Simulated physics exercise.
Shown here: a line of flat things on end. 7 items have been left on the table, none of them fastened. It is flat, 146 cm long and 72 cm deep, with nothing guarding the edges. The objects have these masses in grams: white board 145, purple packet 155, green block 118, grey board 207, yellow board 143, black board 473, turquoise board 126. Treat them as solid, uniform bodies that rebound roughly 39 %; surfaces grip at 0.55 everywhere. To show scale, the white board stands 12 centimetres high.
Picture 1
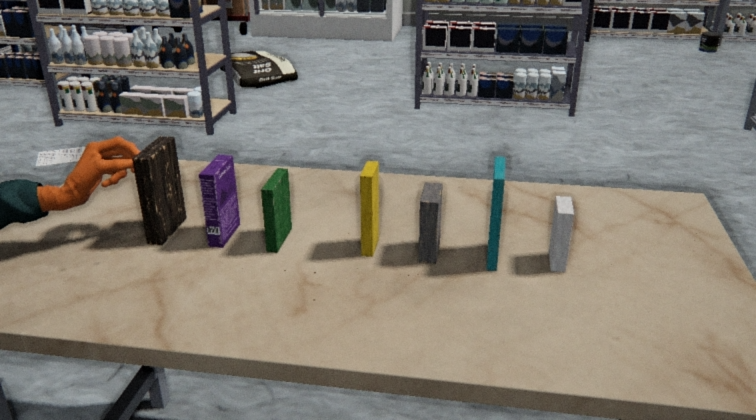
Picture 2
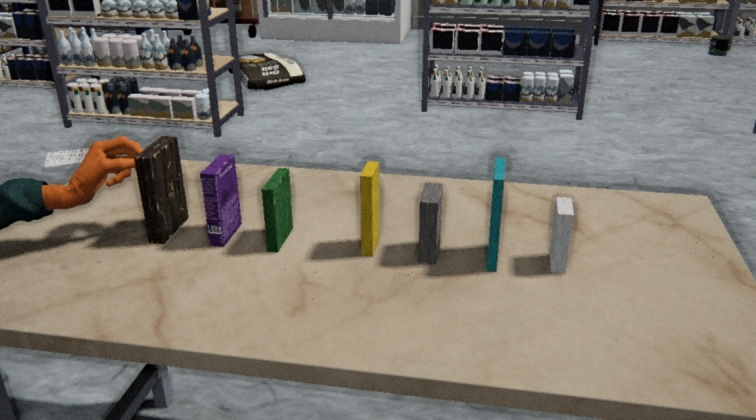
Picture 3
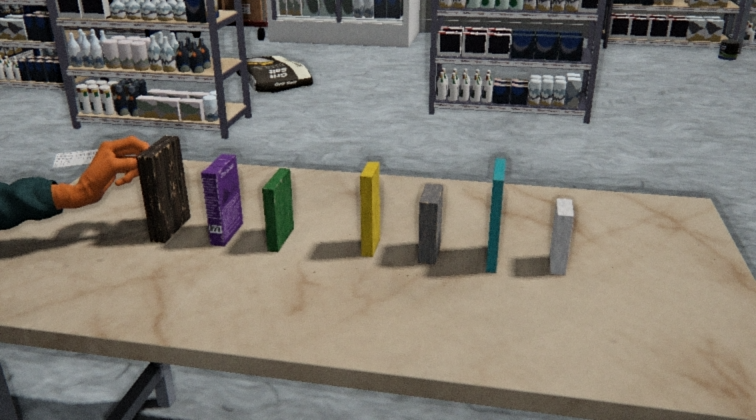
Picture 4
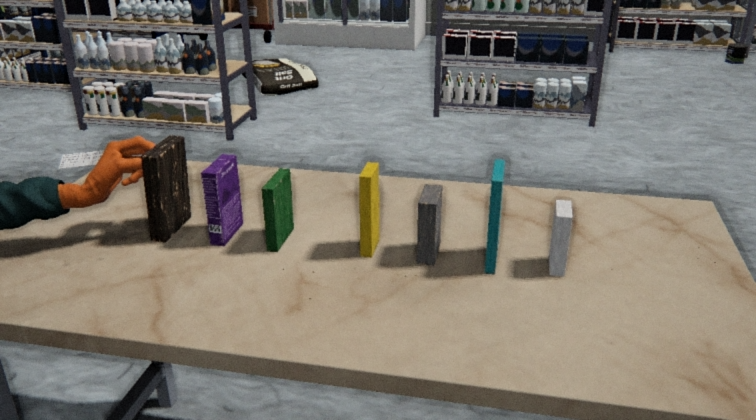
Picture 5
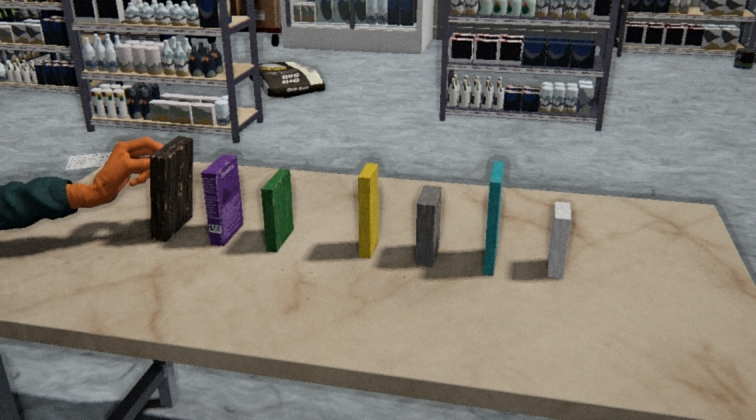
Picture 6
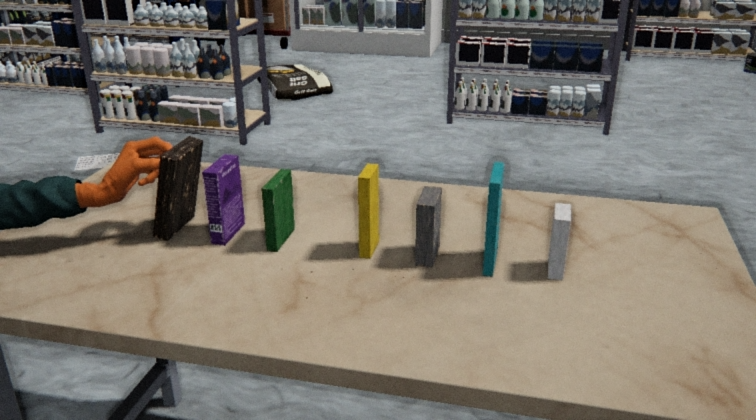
To begin with, seven flat upright pieces stand in a spaced row on a table, with an orange-gloved hand touching the black board at the left end. The hand pushes the black board, which tilts slightly, then further rightward toward the purple packet, while the others stay upright.
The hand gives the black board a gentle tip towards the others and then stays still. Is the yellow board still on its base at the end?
It resists.
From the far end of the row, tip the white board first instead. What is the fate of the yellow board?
Yellow board: Knocked over.
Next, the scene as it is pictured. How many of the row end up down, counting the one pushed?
That adds up to 3.
Then, 0.40 s on from there, black board 71° over; purple packet 67° off upright; green block 51° off upright.
Then, 0.50 s on from there, black board 75° over; purple packet on its side; green block on its side.
In the end, toppled on the table, purple packet and green block; the other 3 under 5 cm from the start. At the end, from the last picture's camera, yellow board near (369, 211).
